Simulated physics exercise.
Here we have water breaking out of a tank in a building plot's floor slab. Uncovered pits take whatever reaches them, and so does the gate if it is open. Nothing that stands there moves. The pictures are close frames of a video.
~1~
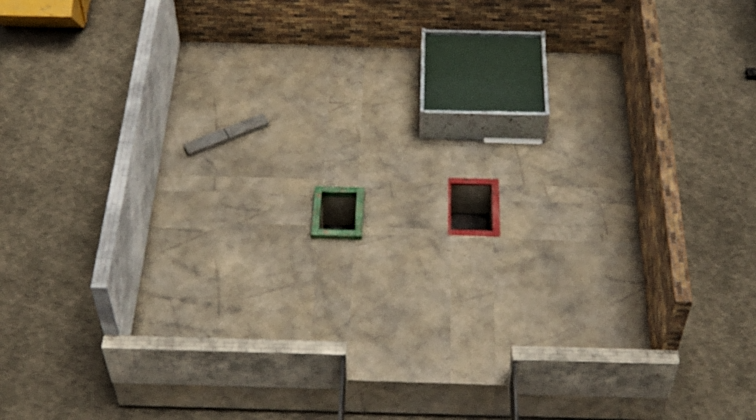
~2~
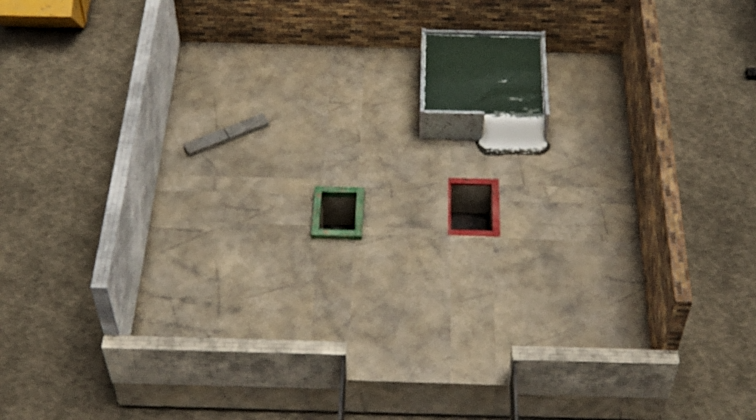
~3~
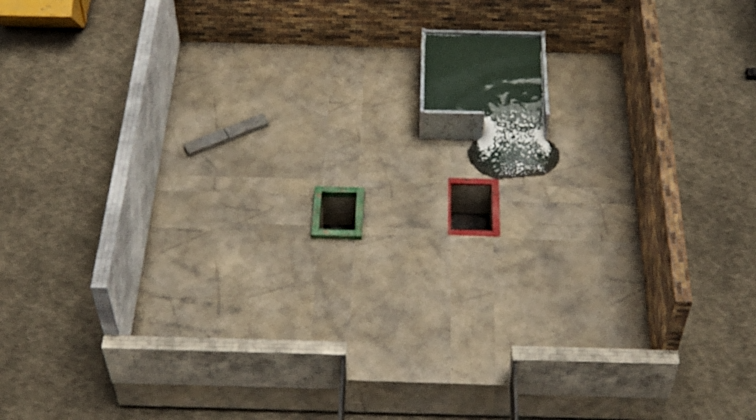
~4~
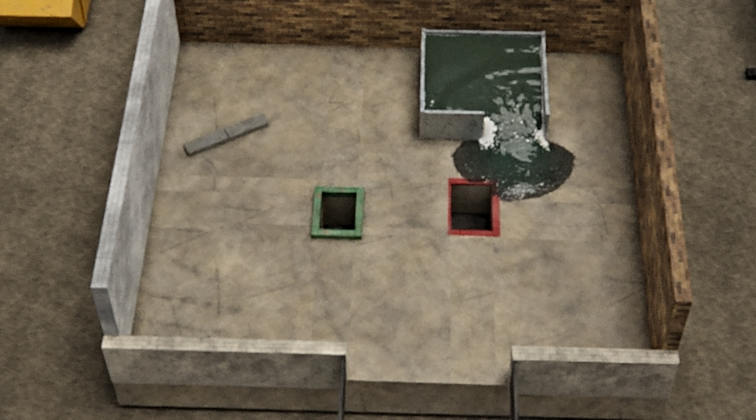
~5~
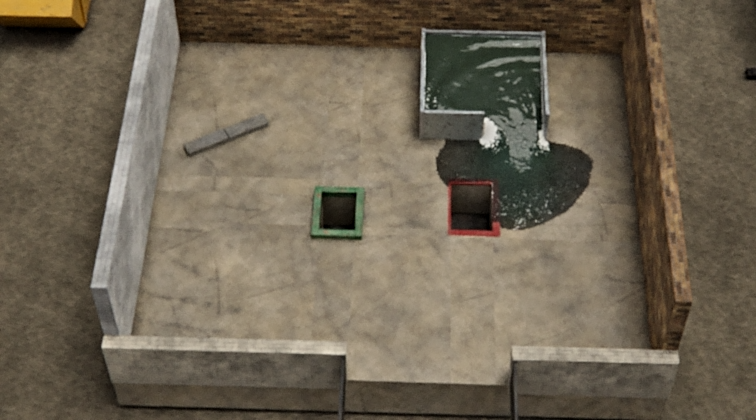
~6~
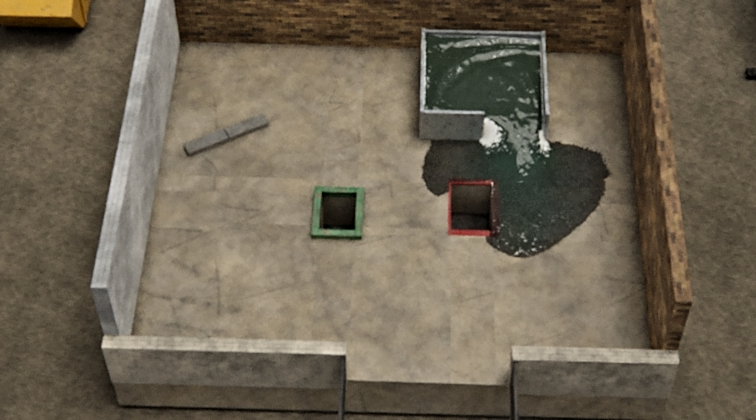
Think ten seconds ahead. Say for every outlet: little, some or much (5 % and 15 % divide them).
One by one: The gate takes between 5 and 15 %; the green pit takes less than 5 %; the red pit takes more than 15 %.
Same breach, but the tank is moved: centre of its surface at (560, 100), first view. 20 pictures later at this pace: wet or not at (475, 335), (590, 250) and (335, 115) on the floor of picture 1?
As listed: Covered, wet, dry.
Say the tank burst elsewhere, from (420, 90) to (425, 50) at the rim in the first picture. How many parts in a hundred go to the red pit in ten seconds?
Per cent: Red 0.
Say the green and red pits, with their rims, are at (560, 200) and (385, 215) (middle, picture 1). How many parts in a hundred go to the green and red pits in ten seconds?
Roughly, in per cent: Green 14, red 2.
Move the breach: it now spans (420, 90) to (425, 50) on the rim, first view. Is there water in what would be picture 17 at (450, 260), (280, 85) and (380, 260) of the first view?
One after the other: Free of water, wet, clear.
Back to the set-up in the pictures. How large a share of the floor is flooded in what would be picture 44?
Close to 40 %.
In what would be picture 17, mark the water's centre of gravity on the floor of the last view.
Near (511, 154).
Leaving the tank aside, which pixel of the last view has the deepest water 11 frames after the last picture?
Close to (648, 376).
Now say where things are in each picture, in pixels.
The tank at (484, 74) is whole and still, in the first frame.
The front is at (544, 147), out from the gap at (513, 130), in the second frame.
Water pours out at (513, 132) and has run to (483, 169), in the third frame.
Water pours out at (513, 132) and has run to (501, 196), in the fourth frame.
Water pours out at (513, 132) and has run to (526, 225), in the fifth frame.
Water pours out at (513, 131) and has run to (524, 254), in the sixth frame.
A moment on, water covers 20 % of the floor; the gate 0 %, the green pit 0 %, the red pit 4 %.
Next, water covers 25 % of the floor; the gate 0 %, the green pit 0 %, the red pit 7 %.
Then, water covers 25 % of the floor; the gate 3 %, the green pit 0 %, the red pit 12 %.
Later, water covers 40 % of the floor; the gate 8 %, the green pit 0 %, the red pit 16 %.
In the end, water covers 65 % of the floor; the gate 13 %, the green pit 0 %, the red pit 19 %.
